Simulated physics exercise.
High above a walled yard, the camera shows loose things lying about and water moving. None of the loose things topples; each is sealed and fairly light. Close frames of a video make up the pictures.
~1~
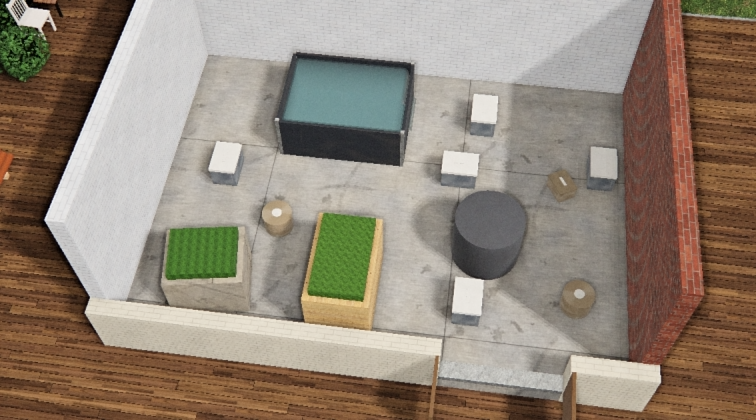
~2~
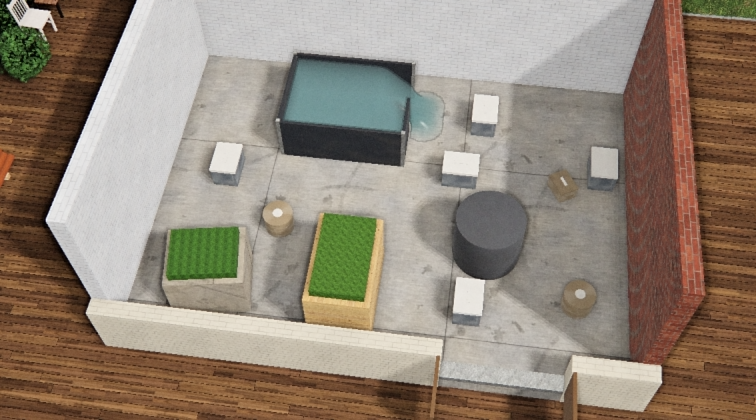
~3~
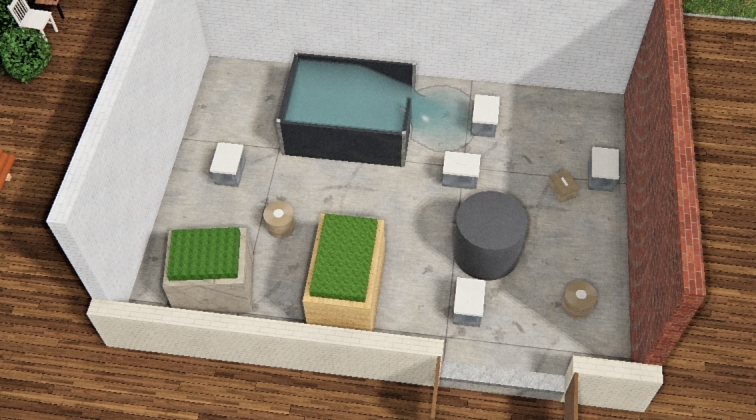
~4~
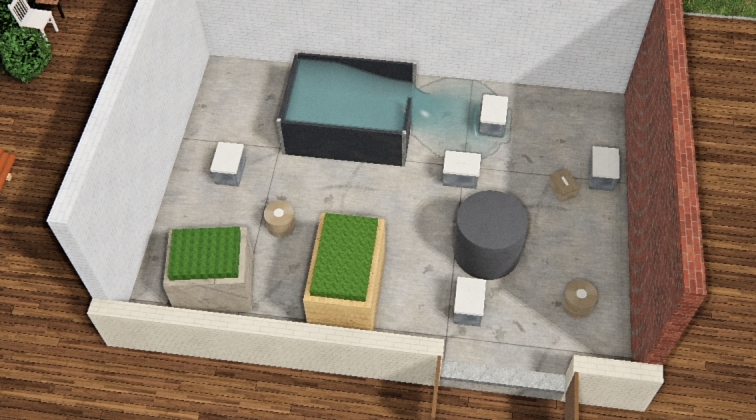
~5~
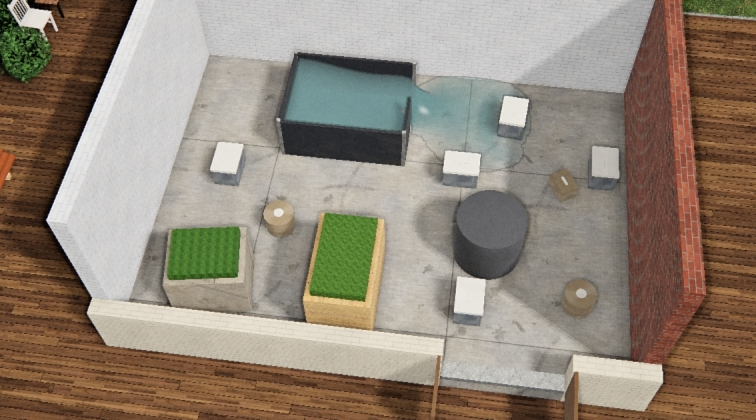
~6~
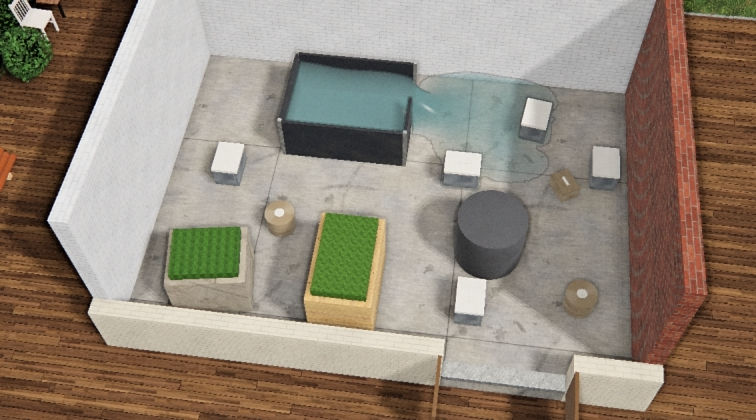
We see a walled yard from above as water pours from the right side of a dark tank and spreads across the grey floor, pushing one white box a short way right while the other objects stay nearly still.
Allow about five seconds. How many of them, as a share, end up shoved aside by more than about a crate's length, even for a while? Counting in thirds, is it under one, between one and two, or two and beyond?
In thirds: Between one and two.
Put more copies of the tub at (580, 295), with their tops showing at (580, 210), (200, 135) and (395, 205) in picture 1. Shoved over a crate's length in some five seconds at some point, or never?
In sequence: Knocked well away; hardly budges; hardly budges.
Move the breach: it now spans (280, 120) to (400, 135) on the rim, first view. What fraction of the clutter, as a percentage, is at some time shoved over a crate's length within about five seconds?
Near 20 in a hundred.
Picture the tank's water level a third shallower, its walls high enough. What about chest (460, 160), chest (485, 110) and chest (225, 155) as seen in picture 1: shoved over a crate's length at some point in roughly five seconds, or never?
Fell short, went the distance, fell short.
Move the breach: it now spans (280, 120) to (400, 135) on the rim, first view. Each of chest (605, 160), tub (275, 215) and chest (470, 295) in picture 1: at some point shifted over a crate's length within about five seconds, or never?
Working through them in order, the first not displaced that far, the second gets shoved clear and the last gets shoved clear.
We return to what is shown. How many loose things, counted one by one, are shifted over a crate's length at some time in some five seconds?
The figure is 4.
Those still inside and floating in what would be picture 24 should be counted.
Number: 2.
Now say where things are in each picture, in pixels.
The first picture shows a chest at (485, 108) rests on the ground; a chest at (225, 156), on the bottom; 0 of 8 have shifted.
The second picture shows a chest at (486, 108) rests on the ground; a chest at (226, 157) rests on the ground; 0 of 8 have shifted.
The third picture shows a chest at (486, 108) rests on the ground; a chest at (227, 157), on the bottom; 0 of 8 have shifted.
The fourth picture shows a chest at (495, 108), on the bottom, close to its start; a chest at (227, 157) rests on the ground; 1 of 8 have shifted.
The fifth picture shows a chest at (514, 110), on the bottom, a stride from its start; a chest at (227, 157) rests on the ground; 1 of 8 have shifted.
The sixth picture shows a chest at (537, 113), on the bottom, a stride from its start; a chest at (228, 156) rests on the ground; 1 of 8 have shifted.
A moment on, 1 of 8 are well off their spots; 0 afloat.
Next, 2 of 8 are well off their spots; 2 afloat.
Later, 4 of 8 are well off their spots; 2 afloat.
In the end, 4 of 8 are well off their spots, and 4 have been at some point; 2 afloat.
